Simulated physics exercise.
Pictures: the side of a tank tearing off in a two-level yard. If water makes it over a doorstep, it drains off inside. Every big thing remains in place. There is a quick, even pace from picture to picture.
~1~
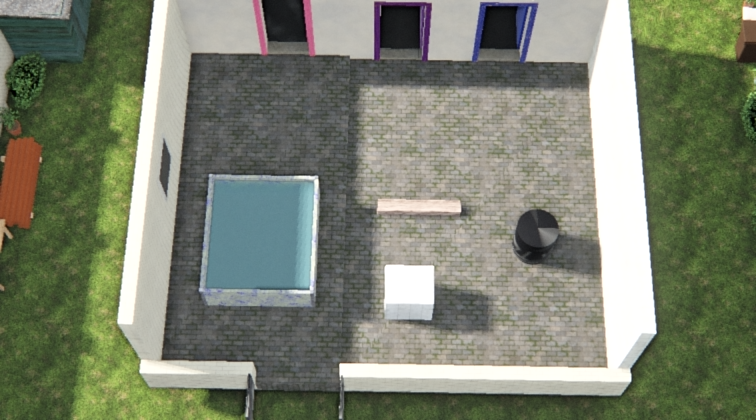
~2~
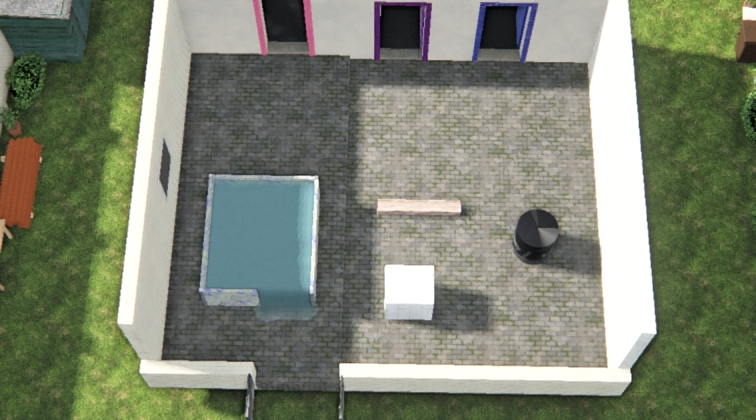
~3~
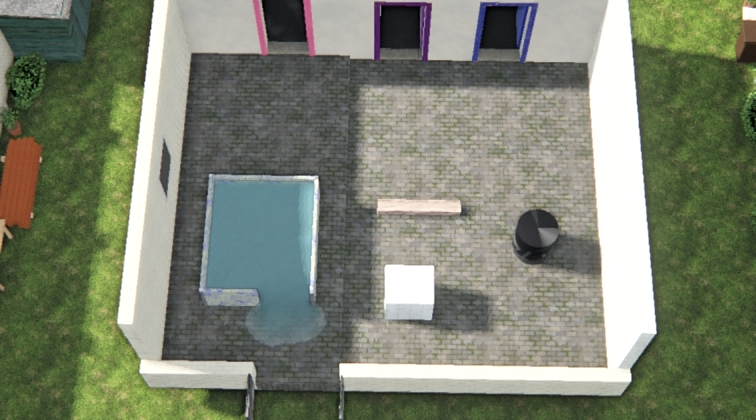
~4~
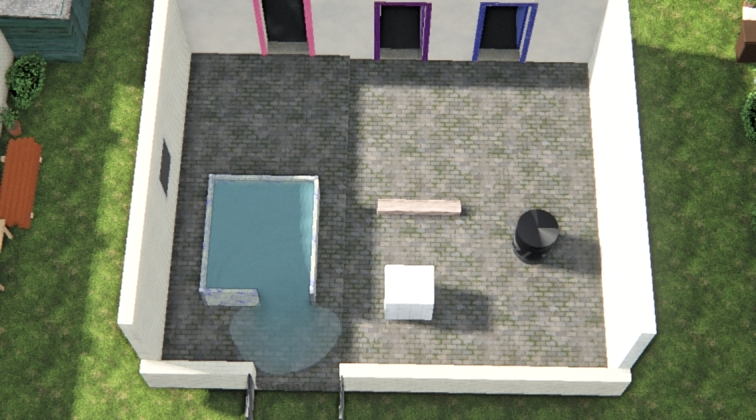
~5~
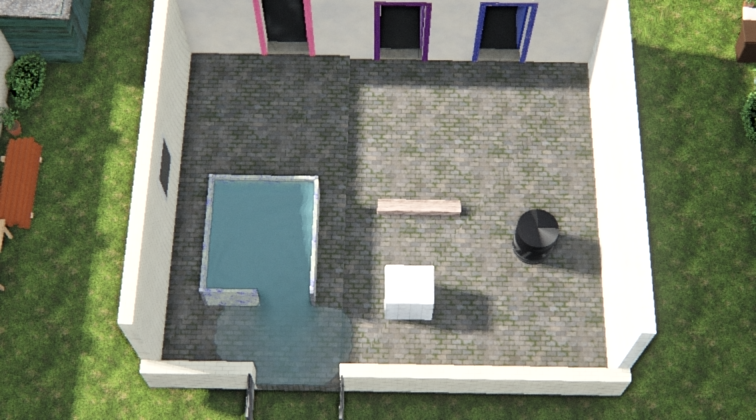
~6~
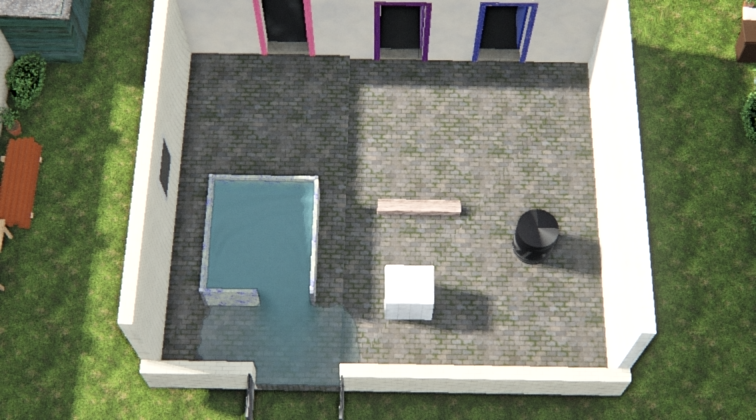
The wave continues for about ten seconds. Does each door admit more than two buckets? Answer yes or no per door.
Answers: The pink door: No; the purple door: No; the blue door: No.
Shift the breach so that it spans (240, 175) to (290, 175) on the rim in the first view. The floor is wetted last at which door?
I say the blue one.
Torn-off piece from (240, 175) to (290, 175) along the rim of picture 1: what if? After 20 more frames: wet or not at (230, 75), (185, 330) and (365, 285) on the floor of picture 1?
As listed: Covered, dry, no water.
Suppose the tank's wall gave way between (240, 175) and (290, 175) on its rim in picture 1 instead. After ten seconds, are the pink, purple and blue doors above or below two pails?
The pink one tops the mark; the purple one tops the mark; the blue one falls short.
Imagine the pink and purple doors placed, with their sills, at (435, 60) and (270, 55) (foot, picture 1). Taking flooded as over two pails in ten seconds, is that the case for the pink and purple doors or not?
Well, the pink door comes up short, and the purple door comes up short as well.
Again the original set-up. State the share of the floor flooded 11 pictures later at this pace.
I reckon 15 per cent or so.
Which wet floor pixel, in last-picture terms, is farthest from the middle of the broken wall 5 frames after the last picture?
Farthest reach: About (429, 376).
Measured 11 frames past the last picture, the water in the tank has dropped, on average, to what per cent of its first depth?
Somewhere near 58 %, give or take.
A moment on, water covers 10 % of the floor; the pink door not reached, the purple door not reached, the blue door not reached.
Next, water covers 15 % of the floor; the pink door not reached, the purple door not reached, the blue door not reached.
Then, water covers 25 % of the floor; the pink door not reached, the purple door not reached, the blue door not reached.
Later, water covers 35 % of the floor; the pink door not reached, the purple door not reached, the blue door not reached.
In the end, water covers 45 % of the floor; the pink door wet at the sill, nothing in, the purple door not reached, the blue door not reached.
